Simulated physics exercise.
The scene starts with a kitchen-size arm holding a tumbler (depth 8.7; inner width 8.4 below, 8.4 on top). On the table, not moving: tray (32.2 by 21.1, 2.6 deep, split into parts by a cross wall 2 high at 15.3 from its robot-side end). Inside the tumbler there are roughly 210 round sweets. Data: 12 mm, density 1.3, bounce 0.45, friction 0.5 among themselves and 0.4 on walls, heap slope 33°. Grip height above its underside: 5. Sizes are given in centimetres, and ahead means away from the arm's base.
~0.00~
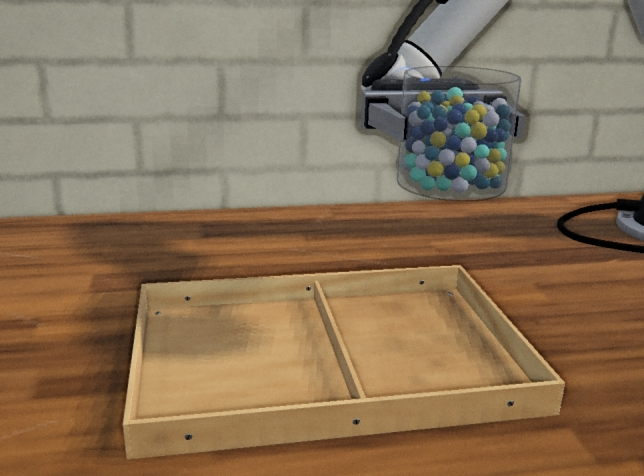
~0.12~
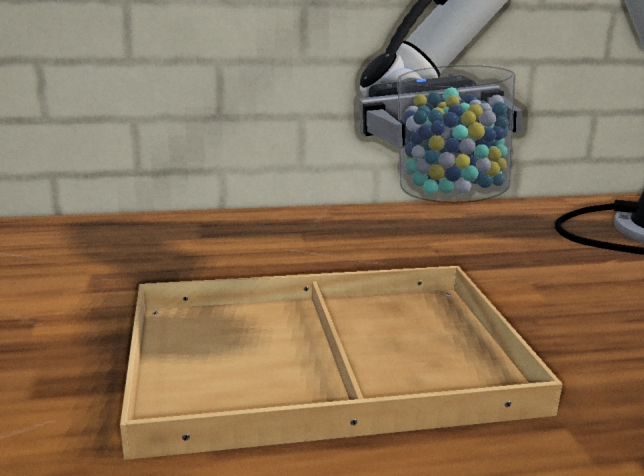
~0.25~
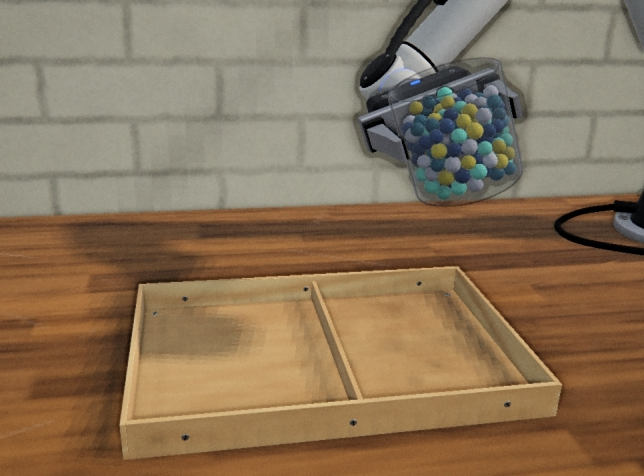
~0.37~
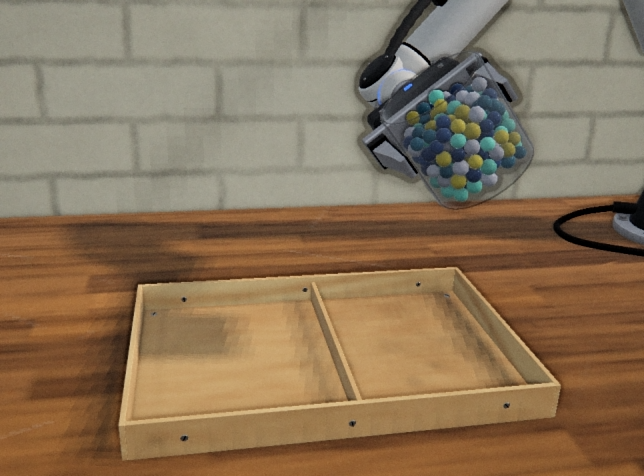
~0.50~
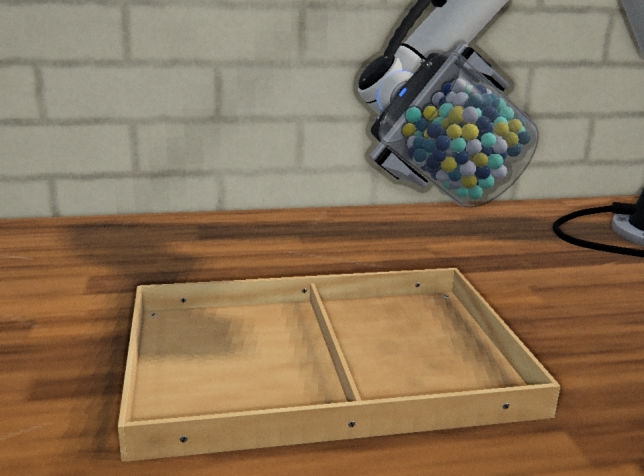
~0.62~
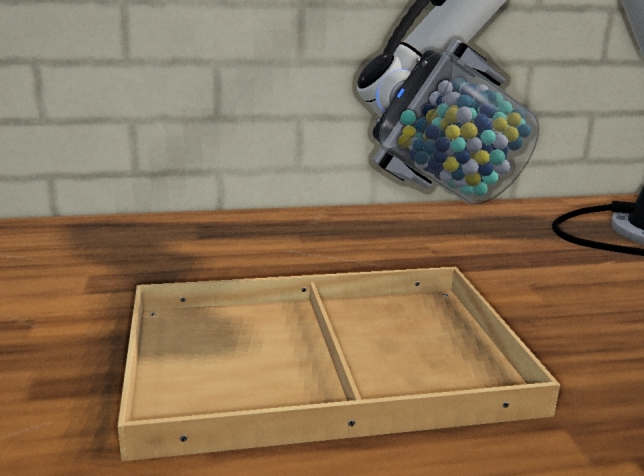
A robot arm held a clear tumbler full of small colourful balls above a still, divided wooden tray on a table, then steadily tilted it well over to the right, the balls shifting inside.
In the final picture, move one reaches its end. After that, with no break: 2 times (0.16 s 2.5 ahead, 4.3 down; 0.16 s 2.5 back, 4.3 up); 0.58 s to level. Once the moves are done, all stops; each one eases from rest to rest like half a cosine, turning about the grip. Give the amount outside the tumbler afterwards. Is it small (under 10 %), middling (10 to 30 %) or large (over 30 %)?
Small.
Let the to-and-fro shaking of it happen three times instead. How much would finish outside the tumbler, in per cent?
0 per cent.
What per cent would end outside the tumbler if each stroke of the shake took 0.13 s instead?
It would be near 0 per cent.
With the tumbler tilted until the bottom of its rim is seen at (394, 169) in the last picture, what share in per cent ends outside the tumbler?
About 15 per cent.
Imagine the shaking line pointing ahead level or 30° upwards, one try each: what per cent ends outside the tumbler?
Near 15 and 20 percent respectively.
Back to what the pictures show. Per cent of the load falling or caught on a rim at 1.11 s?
Roughly 0 percent.
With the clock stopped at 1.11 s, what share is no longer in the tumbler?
Roughly 0 percent is out.
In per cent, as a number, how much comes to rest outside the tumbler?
Estimate: About 0 %.
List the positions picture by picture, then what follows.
The first frame shows tumbler middle at (456, 133), level; upper third of the load around (459, 118), from x 410 to 505, top at y 95; 206 in the tumbler.
The second frame shows tumbler middle at (455, 133), tilted 6° forward; upper third of the load around (457, 119), from x 410 to 500, top at y 95.
The third frame shows tumbler middle at (456, 133), tilted 20° forward; upper third of the load around (462, 120), from x 410 to 510, top at y 95.
The fourth frame shows tumbler middle at (458, 133), tilted 38° forward; upper third of the load around (468, 117), from x 410 to 520, top at y 85.
The fifth frame shows tumbler middle at (459, 132), tilted 52° forward; upper third of the load around (471, 114), from x 410 to 525, top at y 85.
The sixth frame shows tumbler middle at (458, 131), tilted 58° forward; upper third of the load around (471, 112), from x 405 to 525, top at y 85; 206 in the tumbler.
By 1.11 s, tilted 58° forward, highest piece 19 above the table; 205 in the tumbler, 1 in the robot-side part.
By 1.60 s, tilted 22° forward, highest piece 23 above the table; 204 in the tumbler, 2 in the robot-side part.
By 2.04 s, level, highest piece 24 above the table; 204 in the tumbler, 2 in the robot-side part.
By 3.09 s, level, highest piece 24 above the table; 204 in the tumbler, 2 in the robot-side part.
Final count, 204 in the tumbler, 2 in the robot-side part. That is 1 % outside the tumbler.
